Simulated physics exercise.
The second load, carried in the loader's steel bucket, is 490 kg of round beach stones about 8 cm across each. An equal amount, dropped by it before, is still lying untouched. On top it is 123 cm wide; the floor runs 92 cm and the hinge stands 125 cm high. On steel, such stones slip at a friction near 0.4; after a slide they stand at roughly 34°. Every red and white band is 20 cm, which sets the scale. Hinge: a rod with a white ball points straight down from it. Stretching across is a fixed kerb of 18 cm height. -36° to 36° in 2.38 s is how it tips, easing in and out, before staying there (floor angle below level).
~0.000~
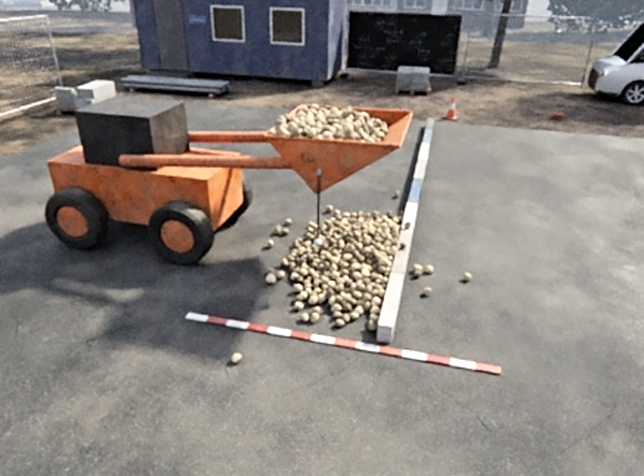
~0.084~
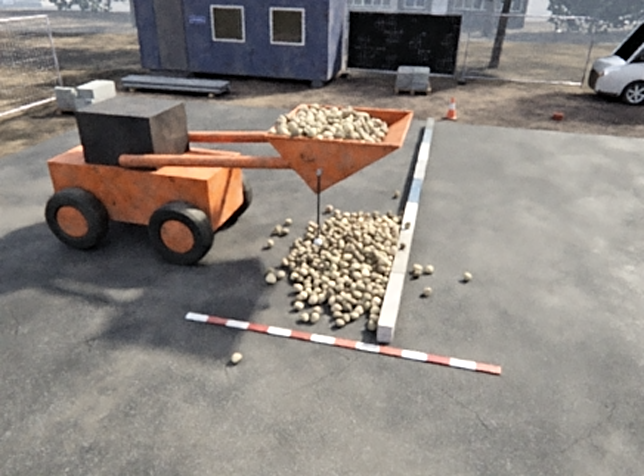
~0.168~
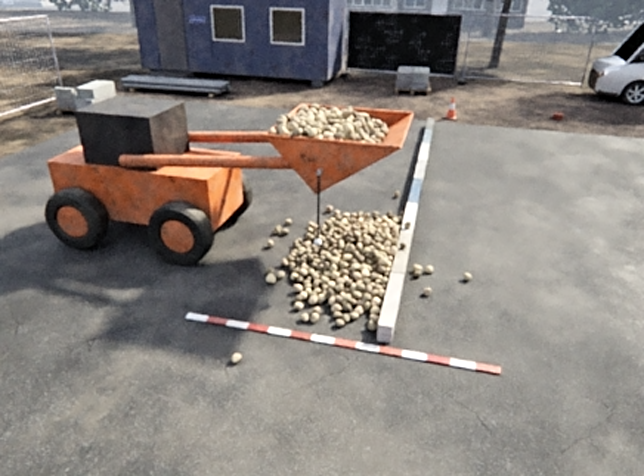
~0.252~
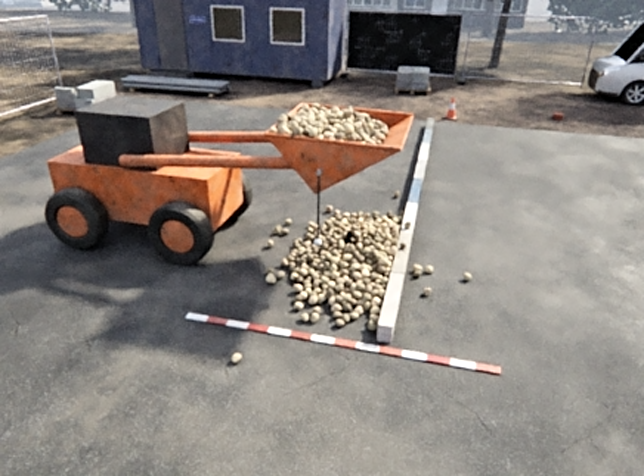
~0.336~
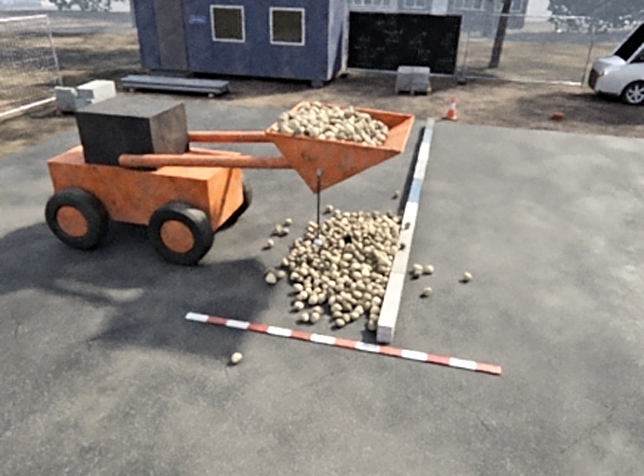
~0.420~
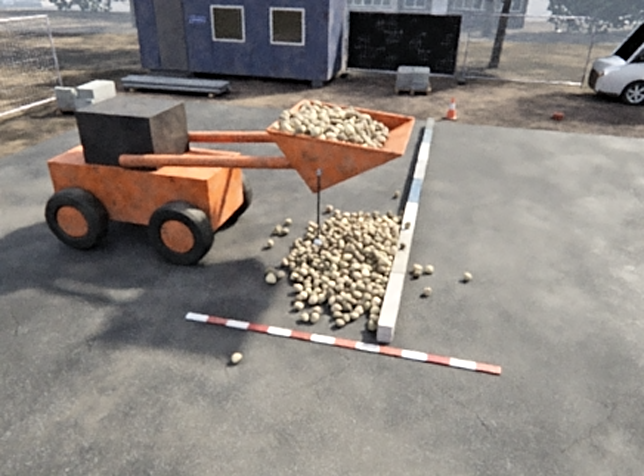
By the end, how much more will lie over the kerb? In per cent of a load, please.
About 88 per cent.
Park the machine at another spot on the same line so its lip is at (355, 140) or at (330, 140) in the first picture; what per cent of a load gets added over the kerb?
Around 30 percent, then around 5 percent.
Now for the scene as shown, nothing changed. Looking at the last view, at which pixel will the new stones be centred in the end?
(443, 264).
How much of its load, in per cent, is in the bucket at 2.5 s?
Some 10 %, roughly, is held.
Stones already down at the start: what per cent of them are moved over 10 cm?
0 %.
After 1.8 s the floor is at 25°; in per cent of one load, 87 in the bucket, 110 on this side of the kerb, 4 over the kerb; the foremost stones are at (430, 260).
After 2.5 s the floor is at 36°; in per cent of one load, 12 in the bucket, 125 on this side of the kerb, 63 over the kerb; the foremost stones are at (515, 282).
After 2.8 s the floor is at 36°; in per cent of one load, 0 in the bucket, 117 on this side of the kerb, 83 over the kerb; the foremost stones are at (559, 291).
After 5.6 s the floor is at 36°; in per cent of one load, 0 in the bucket, 112 on this side of the kerb, 89 over the kerb; the foremost stones are at (603, 295). Net gain over the kerb, 88.
